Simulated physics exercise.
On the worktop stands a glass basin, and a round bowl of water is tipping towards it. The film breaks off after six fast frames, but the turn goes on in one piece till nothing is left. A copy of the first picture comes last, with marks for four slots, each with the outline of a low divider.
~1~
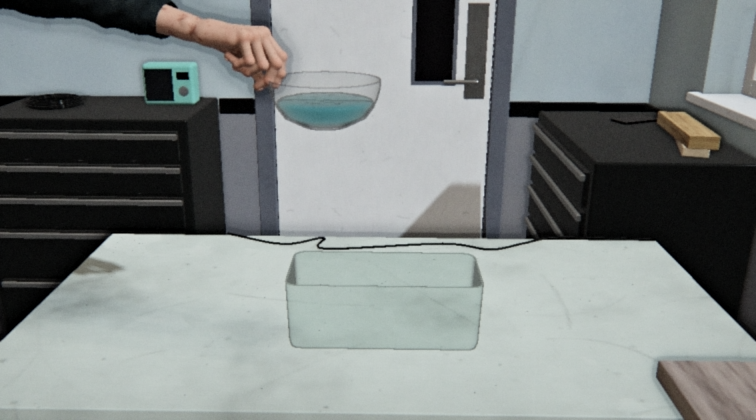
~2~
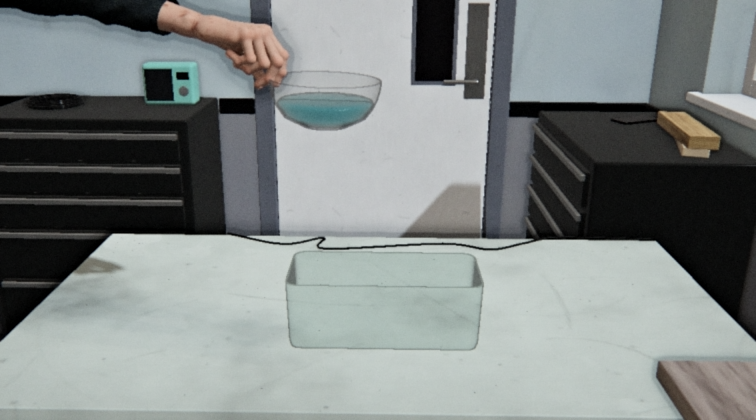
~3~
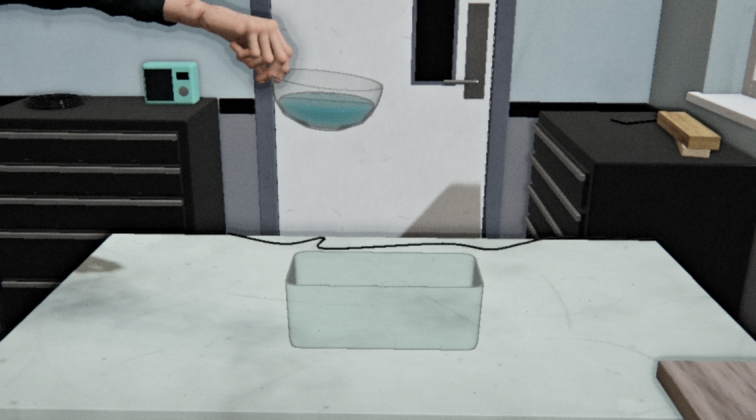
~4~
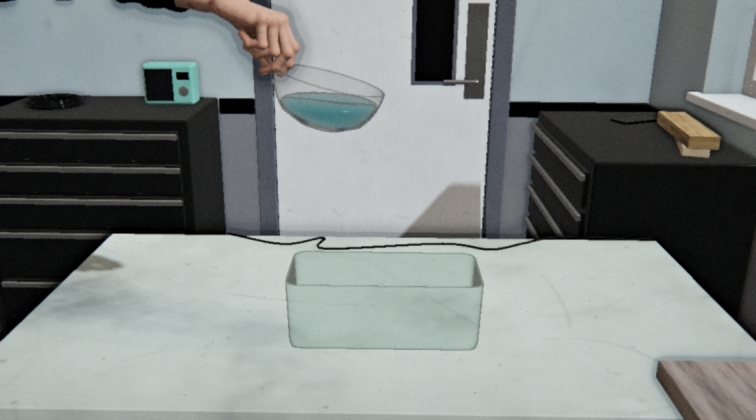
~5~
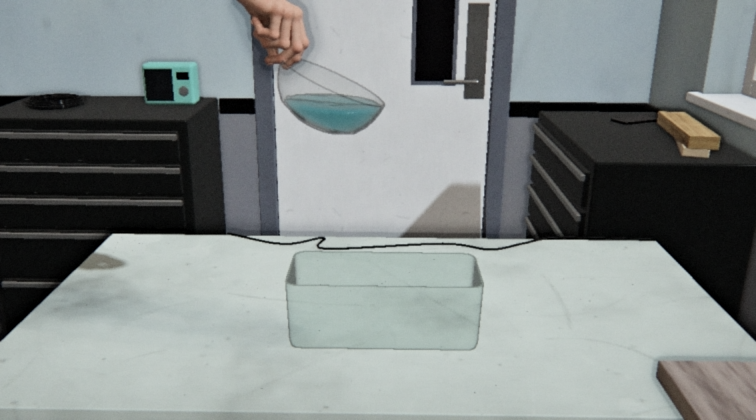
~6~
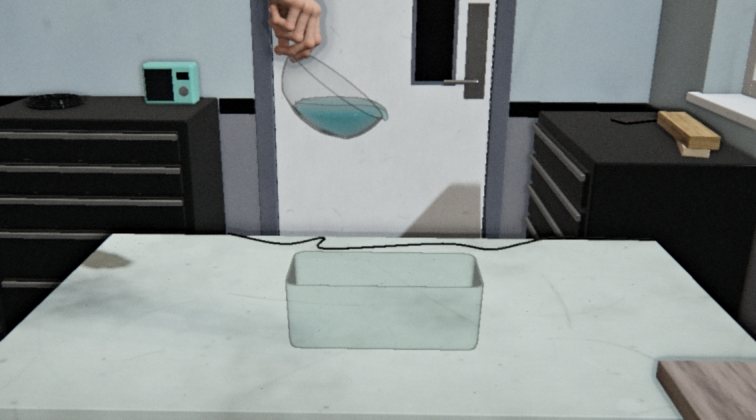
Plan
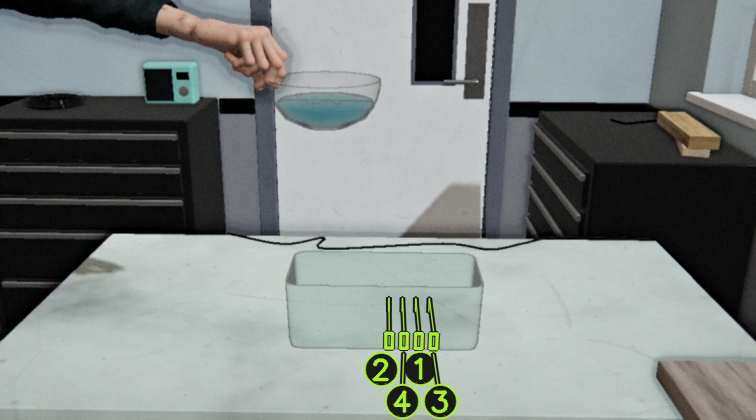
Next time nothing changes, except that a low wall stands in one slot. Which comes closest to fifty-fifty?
The answer is slot 1.
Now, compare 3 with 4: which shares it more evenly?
4 it is.
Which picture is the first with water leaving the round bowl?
In picture 6.
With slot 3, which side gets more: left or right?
More ends on the left.
On the marked copy, 1 at (418, 353); 2 at (388, 353); 3 at (433, 353); 4 at (403, 353).
Choosing 1, about 51 % ends left of the wall and 46 % right of it; 3 % is lost outside.
Choosing 2, about 22 % ends left of the wall and 75 % right of it; 3 % is lost outside.
Choosing 3, about 71 % ends left of the wall and 25 % right of it; 4 % is lost outside.
Choosing 4, about 35 % ends left of the wall and 62 % right of it.
